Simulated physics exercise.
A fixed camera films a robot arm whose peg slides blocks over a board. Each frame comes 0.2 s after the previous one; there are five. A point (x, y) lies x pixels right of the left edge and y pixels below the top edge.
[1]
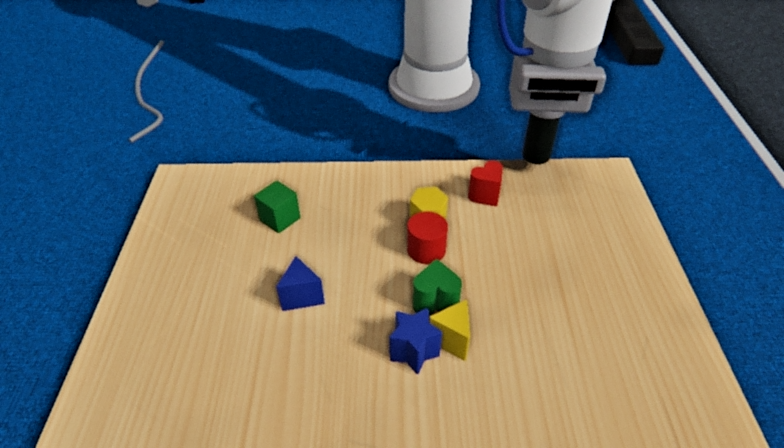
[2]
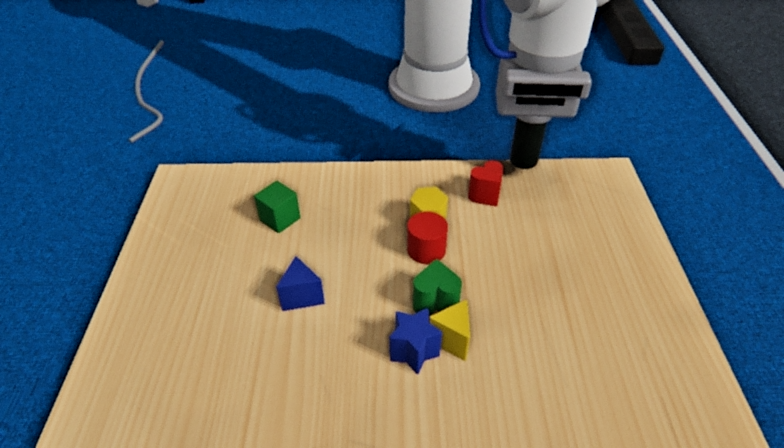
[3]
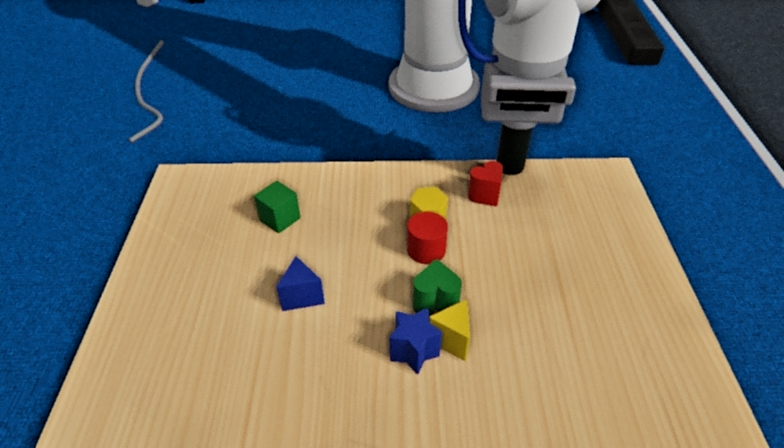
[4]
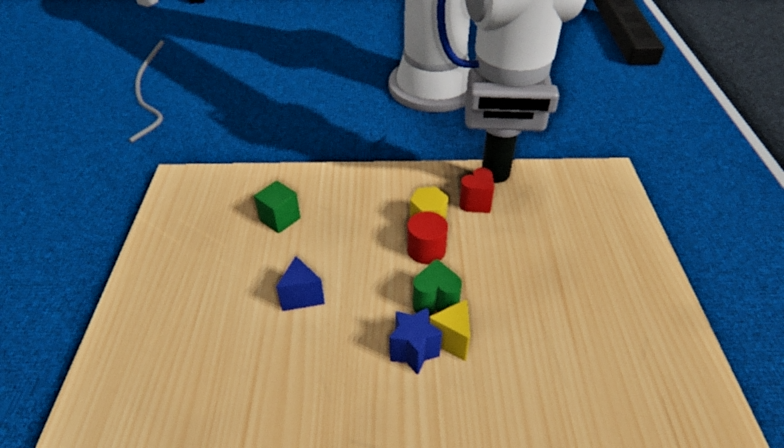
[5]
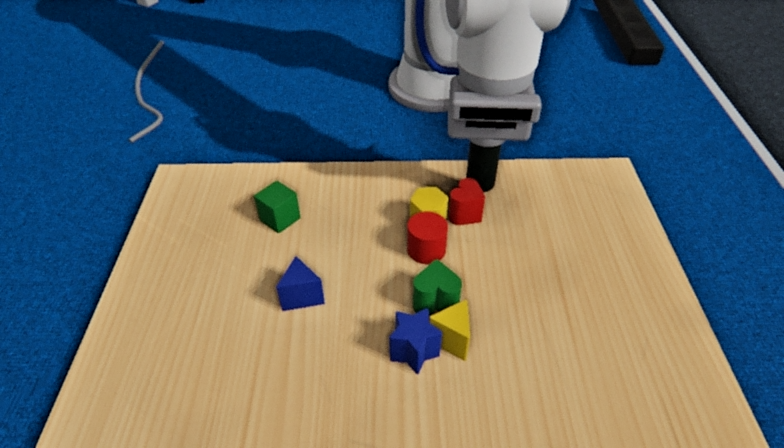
On a wooden board over a blue surface, a robot arm with a black peg moves left to a red heart-shaped block and pushes it a short way left and toward the viewer, beside a yellow hexagonal block.
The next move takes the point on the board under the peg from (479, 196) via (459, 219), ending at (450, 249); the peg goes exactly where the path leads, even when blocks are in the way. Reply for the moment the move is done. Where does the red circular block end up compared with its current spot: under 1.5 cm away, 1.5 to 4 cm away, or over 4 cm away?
Moves 1.5 to 4 cm.
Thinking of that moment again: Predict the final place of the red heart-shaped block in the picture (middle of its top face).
The red heart-shaped block ends near (461, 246).
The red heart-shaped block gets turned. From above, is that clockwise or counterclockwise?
Direction: Anticlockwise.
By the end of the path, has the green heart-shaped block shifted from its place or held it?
At the end of the path, it will still be in place.
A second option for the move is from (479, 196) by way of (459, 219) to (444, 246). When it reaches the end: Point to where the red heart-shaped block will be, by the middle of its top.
The middle of its top is at (459, 242).
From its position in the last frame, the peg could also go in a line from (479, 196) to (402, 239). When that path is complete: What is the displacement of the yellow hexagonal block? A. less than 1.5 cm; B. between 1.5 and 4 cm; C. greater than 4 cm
The one that fits is C, greater than 4 cm.
The first path, step by step. Halfway along, peg (460, 208); red circular block (426, 227); red heart-shaped block (459, 217), turned 40° anticlockwise.
At the end, peg (451, 237); red circular block (419, 235); yellow hexagonal block (422, 204), turned 40° clockwise; green heart-shaped block still; red heart-shaped block (461, 246), turned 85° anticlockwise.
